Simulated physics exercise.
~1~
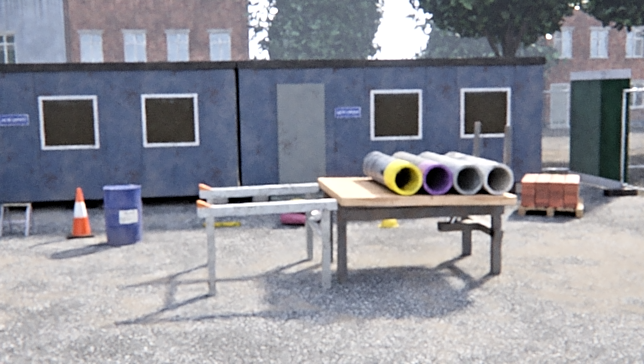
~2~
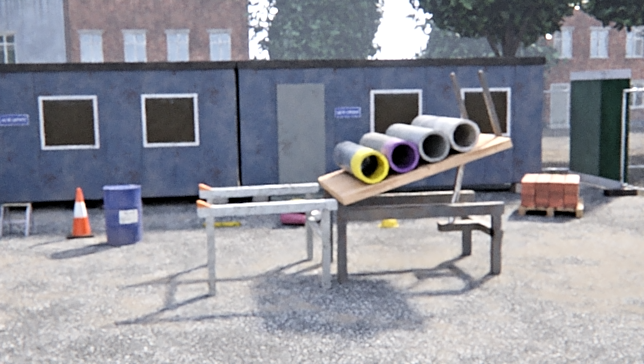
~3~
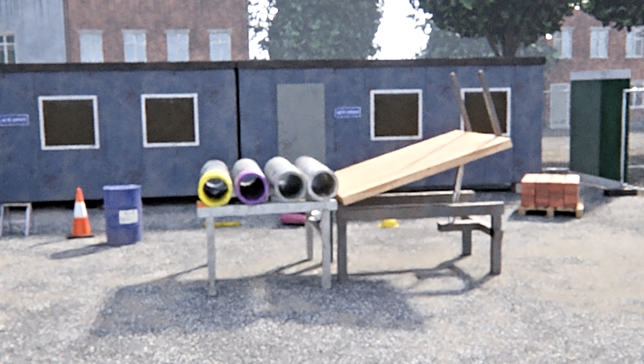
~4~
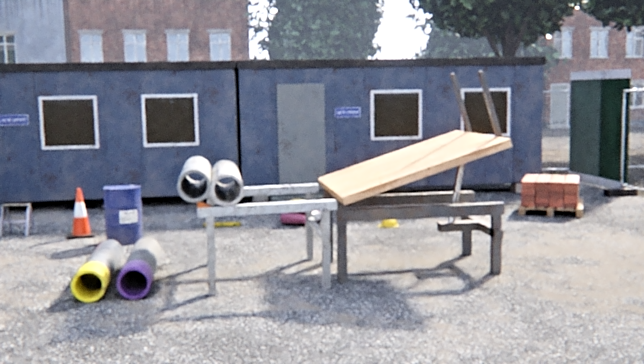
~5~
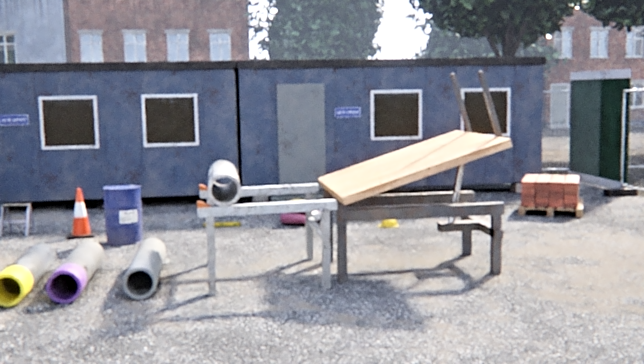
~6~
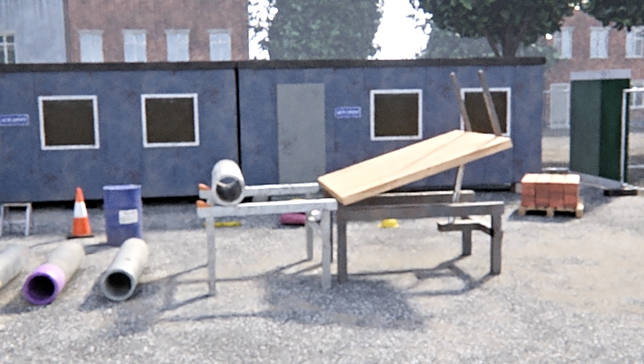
The video shows four concrete pipes, one marked yellow and one purple, rolling left off a tilting wooden deck onto a rack as its right side rises. Yellow, purple and a third pipe drop off the left end to the ground, while the last stays on the rack.
